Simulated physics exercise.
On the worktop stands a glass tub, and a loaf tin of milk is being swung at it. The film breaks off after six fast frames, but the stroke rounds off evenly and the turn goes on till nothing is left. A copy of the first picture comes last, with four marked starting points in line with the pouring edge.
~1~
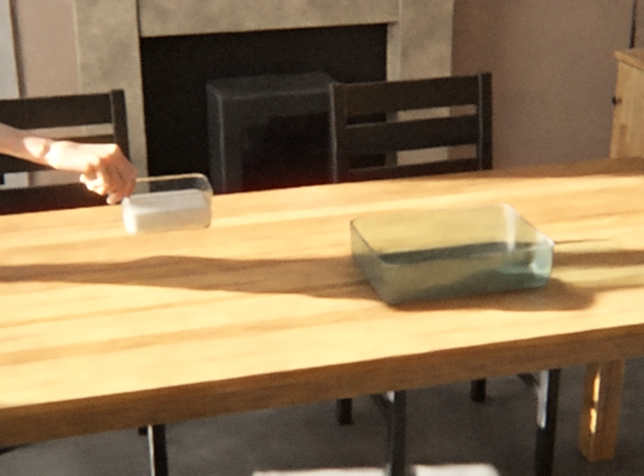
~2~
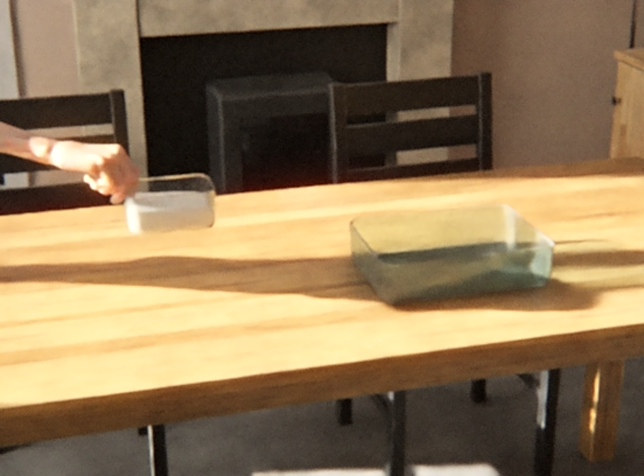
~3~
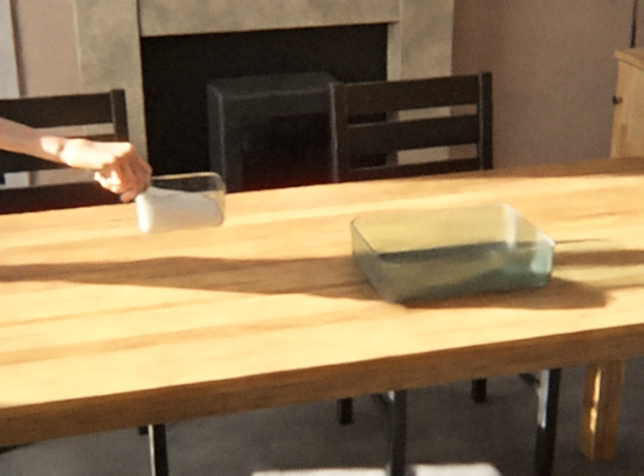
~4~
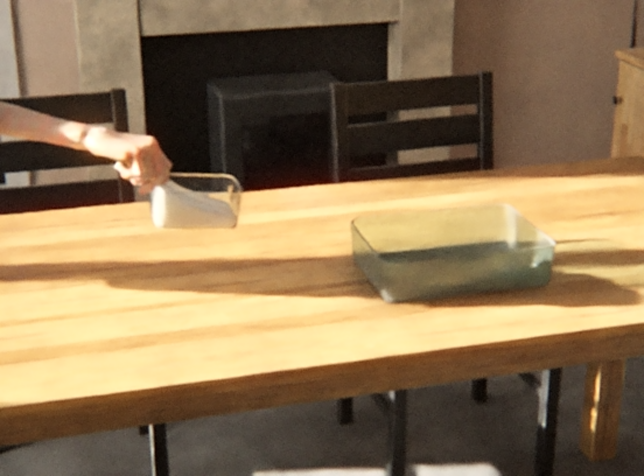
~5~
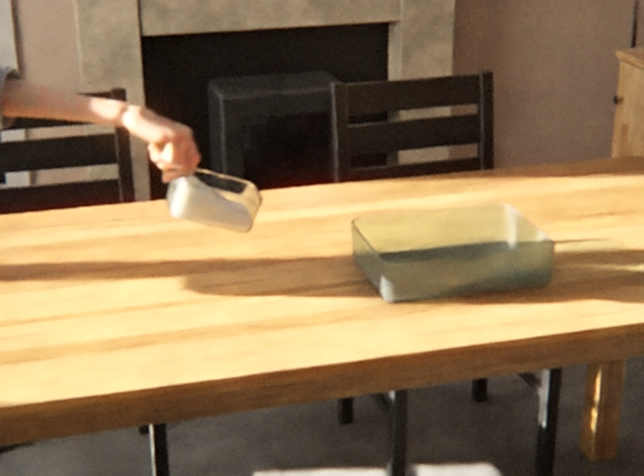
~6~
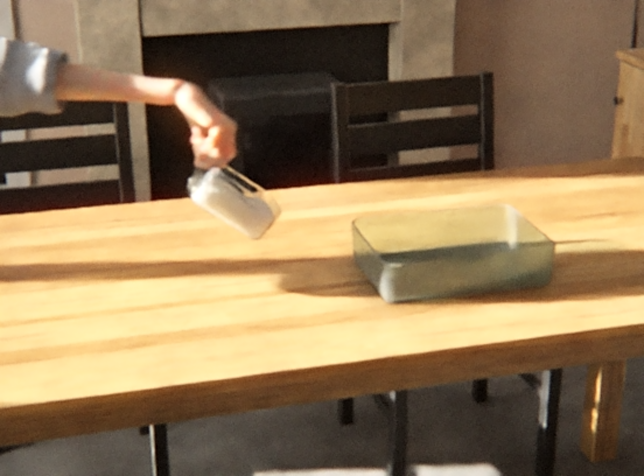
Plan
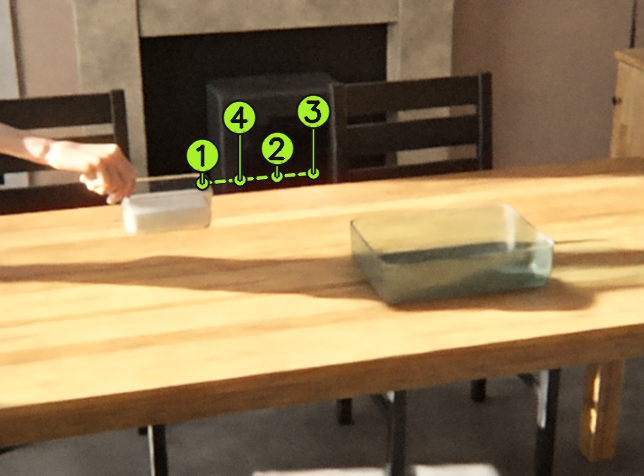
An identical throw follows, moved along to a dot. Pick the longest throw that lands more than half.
4.
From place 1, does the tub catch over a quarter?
No.
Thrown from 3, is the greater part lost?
No.
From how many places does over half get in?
Three of the four.
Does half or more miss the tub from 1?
Yes, it does.
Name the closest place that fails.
Here it is place 1.
On the marked copy, 1 at (202, 183); 2 at (277, 176); 3 at (313, 173); 4 at (239, 179).
With 1, about 13 % lands in the tub, 80 % falls short and 7 % goes beside or beyond.
With 2, about 82 % lands in the tub, 2 % falls short and 16 % goes beside or beyond.
With 3, about 71 % lands in the tub, 1 % falls short and 28 % goes beside or beyond.
With 4, about 74 % lands in the tub, 15 % falls short and 10 % goes beside or beyond.
